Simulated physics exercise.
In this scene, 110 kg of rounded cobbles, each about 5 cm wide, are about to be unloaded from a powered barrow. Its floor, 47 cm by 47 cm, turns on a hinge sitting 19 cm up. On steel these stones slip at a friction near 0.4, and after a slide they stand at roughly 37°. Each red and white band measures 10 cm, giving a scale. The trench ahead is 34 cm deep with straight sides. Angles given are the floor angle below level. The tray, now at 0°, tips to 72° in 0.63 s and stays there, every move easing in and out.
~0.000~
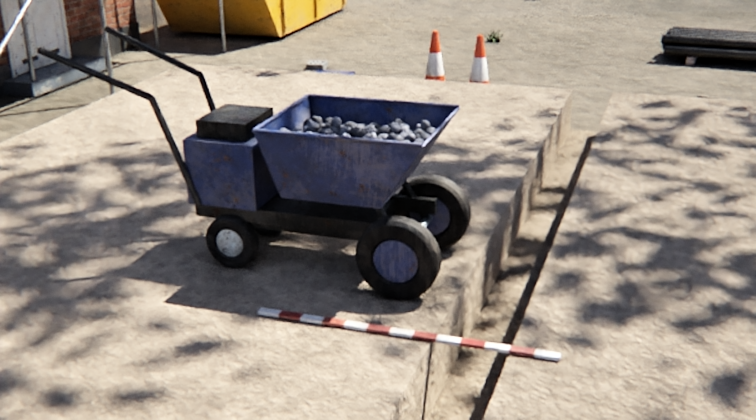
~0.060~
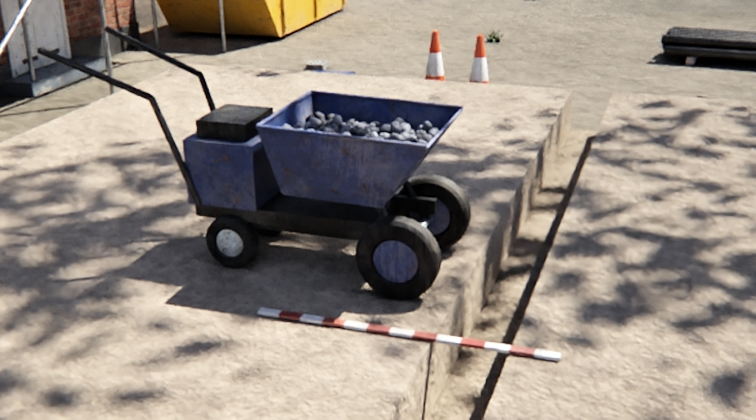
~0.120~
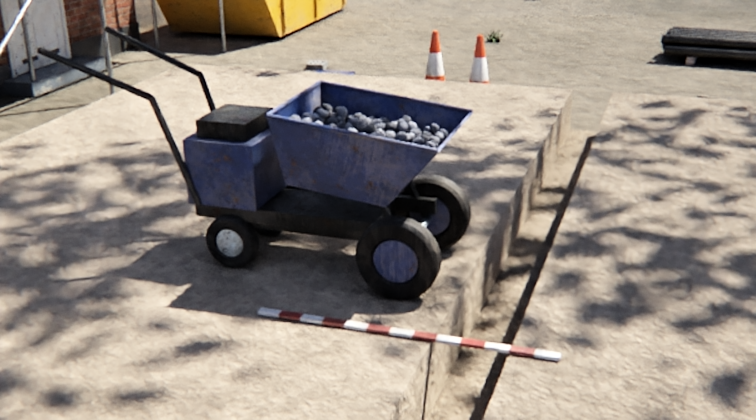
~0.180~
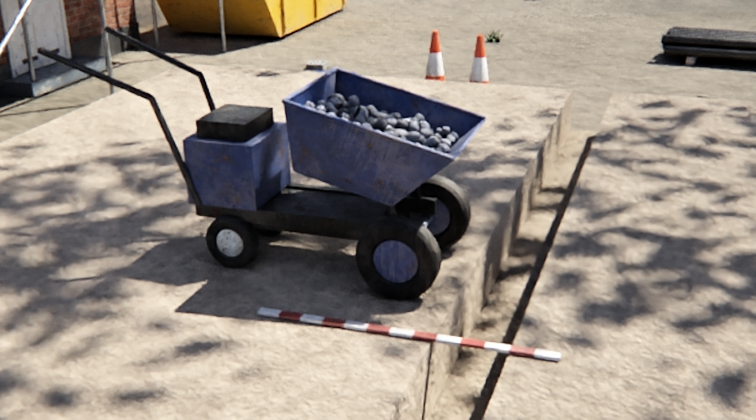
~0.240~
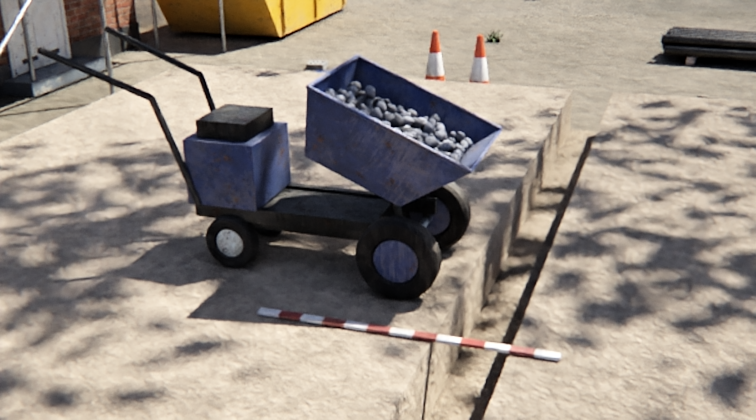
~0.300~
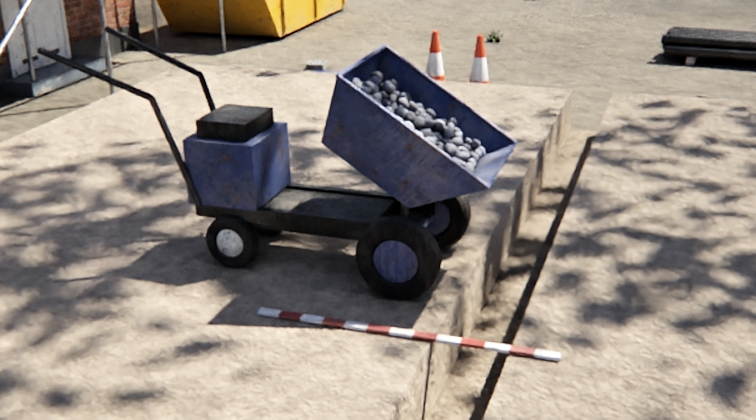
The blue tray of grey stones on a small wheeled barrow tilted steadily, its back end rising and its front edge dipping to the right, while the barrow stayed still beside a red and white pole.
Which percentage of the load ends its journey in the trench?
Roughly 9 per cent.
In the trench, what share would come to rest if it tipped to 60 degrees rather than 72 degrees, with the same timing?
Roughly 5 percent.
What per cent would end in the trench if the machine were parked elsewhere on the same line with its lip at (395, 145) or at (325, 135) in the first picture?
From the first spot near 30, from the second near 85 per cent.
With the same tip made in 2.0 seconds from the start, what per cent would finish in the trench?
I'd put it at some 30 in a hundred.
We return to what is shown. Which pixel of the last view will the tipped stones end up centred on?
Somewhere around (609, 291) in the last picture.
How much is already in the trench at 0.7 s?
Approx. 0 % of the load.
After 0.5 s the floor is at 60°; 100 % in the tray; the foremost stones are at (505, 216).
After 0.7 s the floor is at 72°; 74 % in the tray, 26 % past the trench; the foremost stones are at (610, 278).
After 1.1 s the floor is at 72°; 22 % in the tray, 78 % past the trench; the foremost stones are past the picture's edge.
After 3.0 s the floor is at 72°; 0 % in the tray, 9 % in the trench, 91 % past the trench; the foremost stones are past the picture's edge.
